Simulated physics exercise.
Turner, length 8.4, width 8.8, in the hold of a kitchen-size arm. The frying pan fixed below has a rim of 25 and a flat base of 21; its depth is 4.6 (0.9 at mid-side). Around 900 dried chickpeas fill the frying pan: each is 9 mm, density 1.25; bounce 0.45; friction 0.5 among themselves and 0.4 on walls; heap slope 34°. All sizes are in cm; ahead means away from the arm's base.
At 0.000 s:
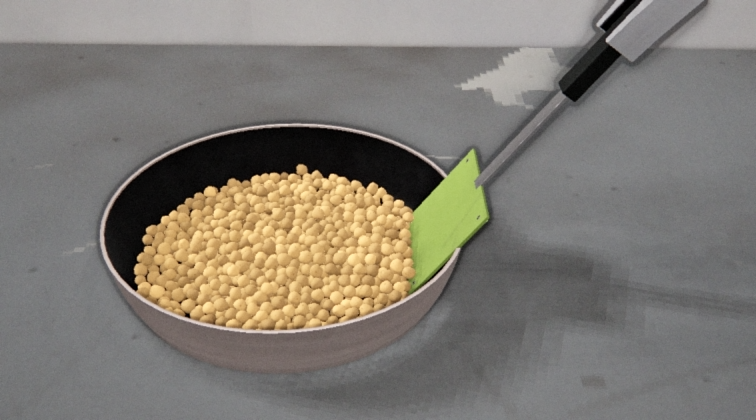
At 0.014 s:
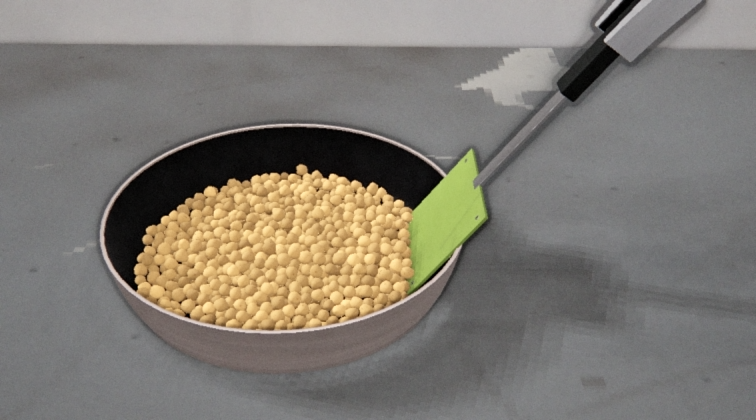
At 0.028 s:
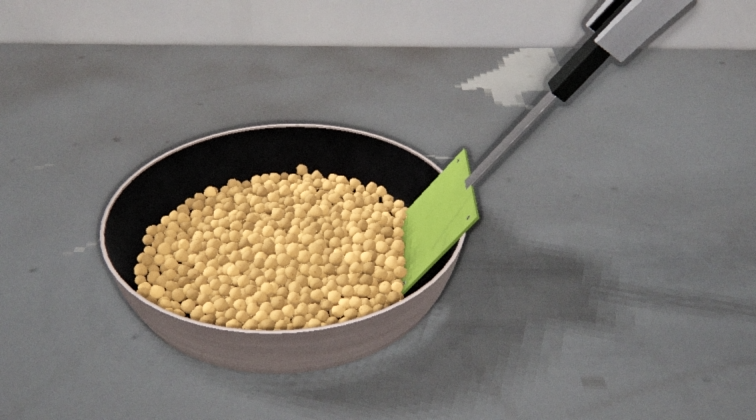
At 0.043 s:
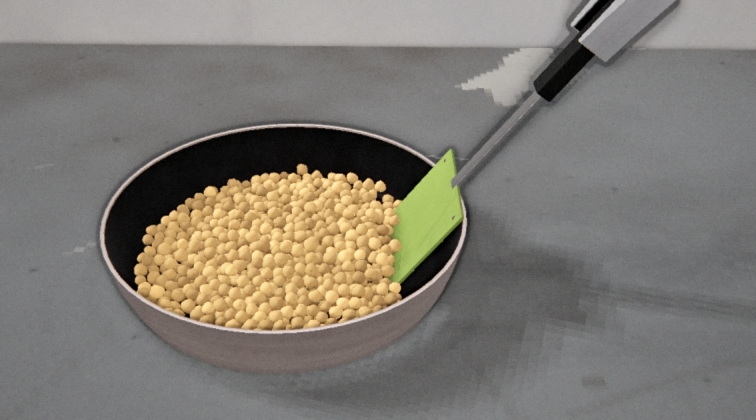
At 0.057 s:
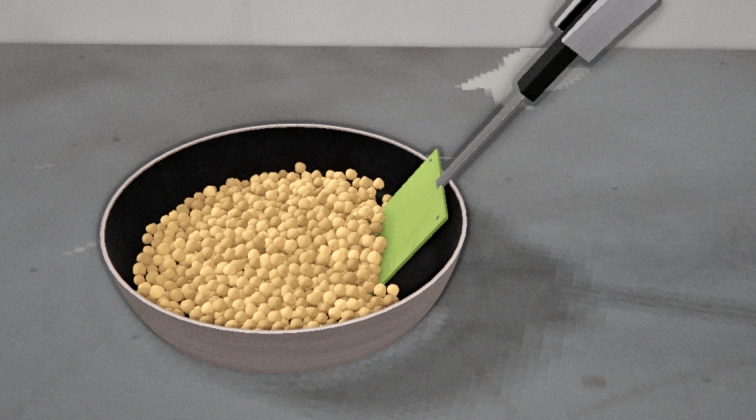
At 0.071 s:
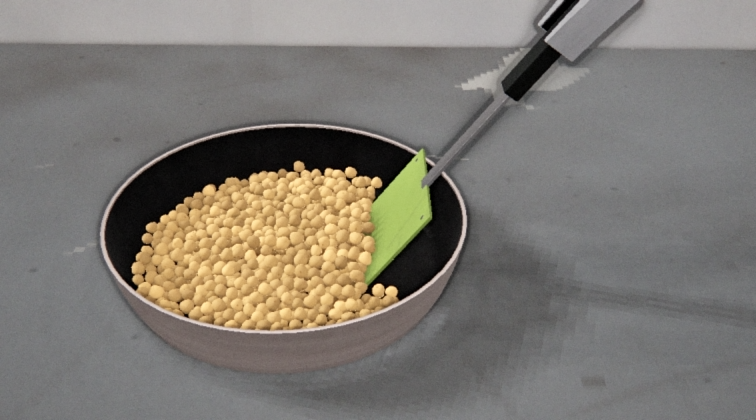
The clip shows a frying pan filled with dried chickpeas on a gray surface, as an arm holding a green turner at the right side slides it slowly left, pushing the nearby chickpeas and opening a dark gap behind it.
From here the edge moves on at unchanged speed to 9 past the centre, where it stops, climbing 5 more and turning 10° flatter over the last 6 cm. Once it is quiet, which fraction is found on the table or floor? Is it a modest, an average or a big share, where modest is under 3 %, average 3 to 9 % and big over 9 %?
Big.
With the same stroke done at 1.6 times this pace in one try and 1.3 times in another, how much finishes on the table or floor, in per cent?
About 20 and 15 per cent.
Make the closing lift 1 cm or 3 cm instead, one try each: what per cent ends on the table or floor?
Some 5 and 10 per cent.
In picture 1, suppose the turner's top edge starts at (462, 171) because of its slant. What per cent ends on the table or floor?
Around 10 percent ends up on the table or floor.
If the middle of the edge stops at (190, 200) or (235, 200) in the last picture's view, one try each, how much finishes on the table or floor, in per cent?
Close to 5 and close to 0 per cent, respectively.
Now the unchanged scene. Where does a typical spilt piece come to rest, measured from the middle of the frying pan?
Some 30 centimetres.
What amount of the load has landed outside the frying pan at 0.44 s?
I'd say close to 15 in a hundred.
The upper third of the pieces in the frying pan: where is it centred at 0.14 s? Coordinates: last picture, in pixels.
It sits at about (264, 238).
By 0.14 s, sloping 54°, highest piece 5 above the table; 900 in the frying pan.
By 0.21 s, sloping 51°, highest piece 6 above the table; 900 in the frying pan.
By 0.44 s, sloping 44°, highest piece 5 above the table; 777 in the frying pan, 123 on the table or floor.
By 1.49 s, sloping 44°, highest piece 4 above the table; 777 in the frying pan, 123 on the table or floor.
Final count, 777 in the frying pan, 123 on the table or floor. That is 14 % on the table or floor.
